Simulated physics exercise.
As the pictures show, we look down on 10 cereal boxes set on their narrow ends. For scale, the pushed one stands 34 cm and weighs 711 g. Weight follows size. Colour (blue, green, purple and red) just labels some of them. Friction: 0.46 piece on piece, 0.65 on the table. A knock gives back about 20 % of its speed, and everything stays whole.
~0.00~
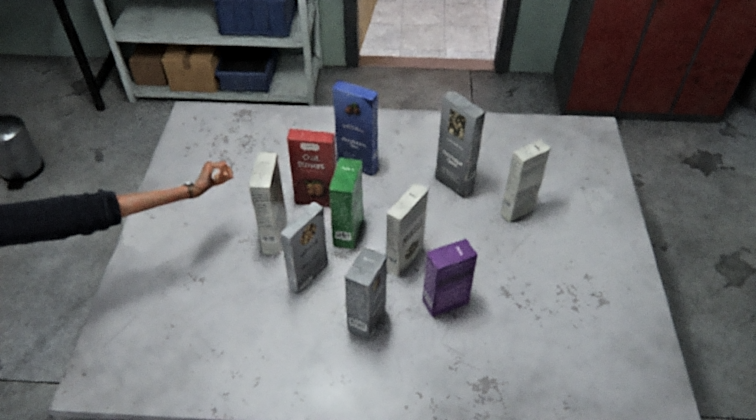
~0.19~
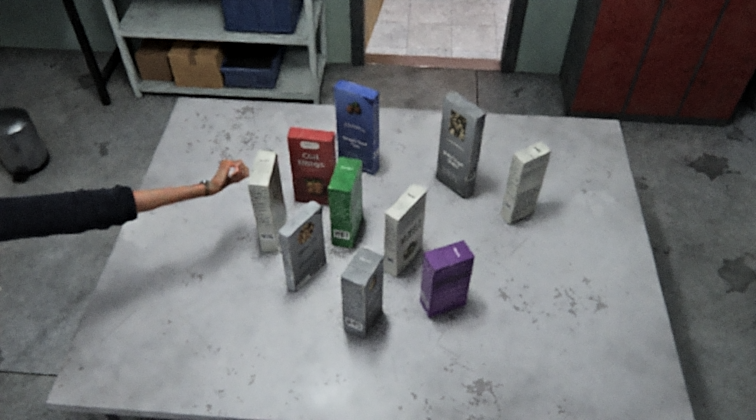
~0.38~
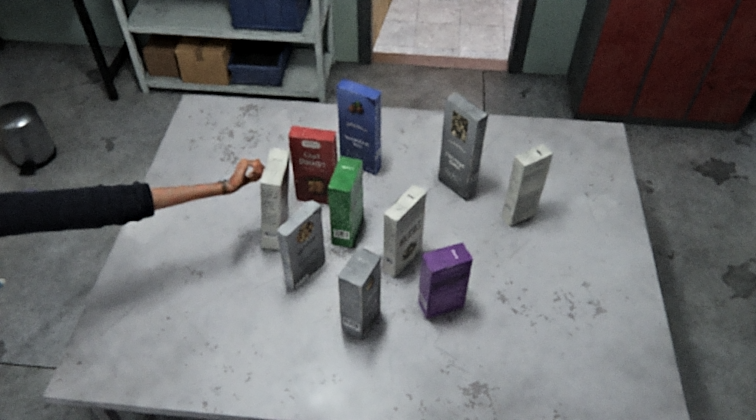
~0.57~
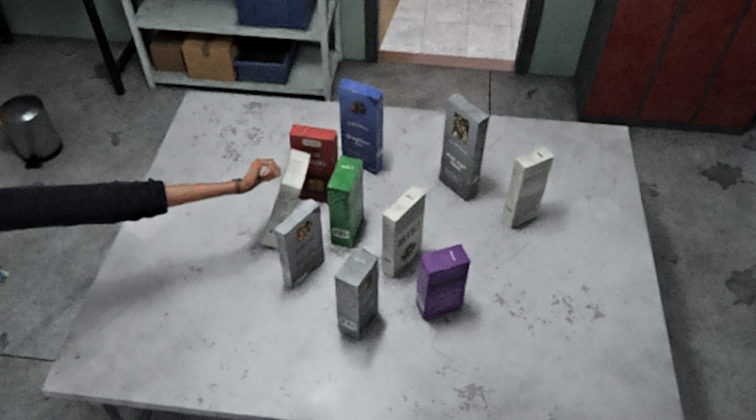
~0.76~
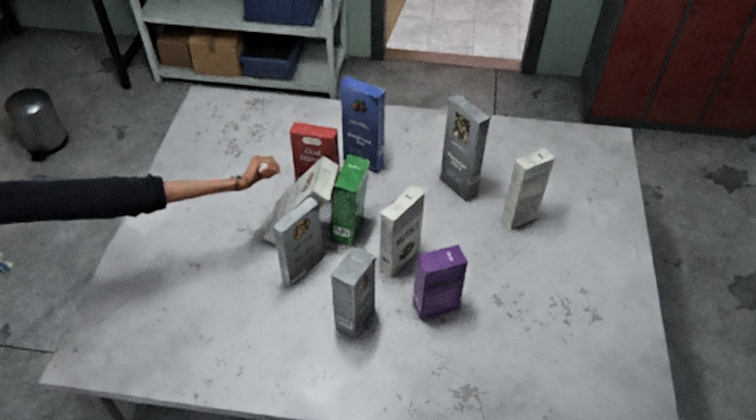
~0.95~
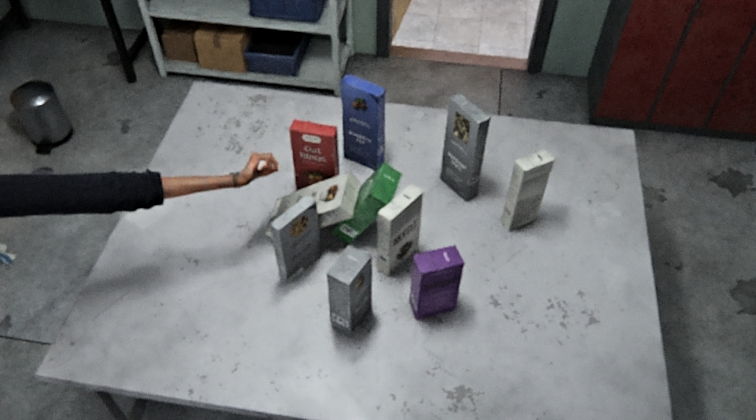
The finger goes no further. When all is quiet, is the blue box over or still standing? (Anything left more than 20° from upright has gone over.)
The blue box stays standing.
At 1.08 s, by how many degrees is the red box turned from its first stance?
Some 0°.
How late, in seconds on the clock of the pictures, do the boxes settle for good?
At about 1.5 s.
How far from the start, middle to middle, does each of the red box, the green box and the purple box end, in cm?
About: Red 0, green 20, purple 20.
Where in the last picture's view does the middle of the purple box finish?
Near (454, 347).
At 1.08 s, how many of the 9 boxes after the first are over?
At that moment 2.
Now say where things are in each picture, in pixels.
In the first frame (pixels give the middle of a visible side; the camera moves round a little), finger (227, 172) 7 cm from the first box; blue box (354, 135); red box (312, 175); purple box (454, 288); none of the others has stirred.
The second frame shows finger (244, 171) 17 mm from the first box; blue box (355, 134).
The third frame shows finger (261, 170) pushing; blue box (357, 133); none of the others has stirred.
The fourth frame shows finger (275, 169) stopped; blue box (358, 133); none of the others has stirred.
The fifth frame shows finger (275, 167) stopped; blue box (360, 131); green box (343, 218) 5° from how it stood; one has shifted.
The sixth frame shows finger (273, 164) stopped; blue box (360, 129); green box (359, 221) 30° from how it stood; red box (314, 167); 1 of the 9 other boxes over.
After 1.08 s, 2 of the 9 other boxes over; blue box unmoved; green box 52° from how it stood.
After 1.30 s, 3 of the 9 other boxes over; blue box unmoved; green box lying flat.
In the end (1.7 s), 3 of the 9 other boxes over; blue box unmoved; purple box lying flat; green box lying flat. Six left standing. From the last view, middles, blue box near (364, 125), purple box near (454, 347).
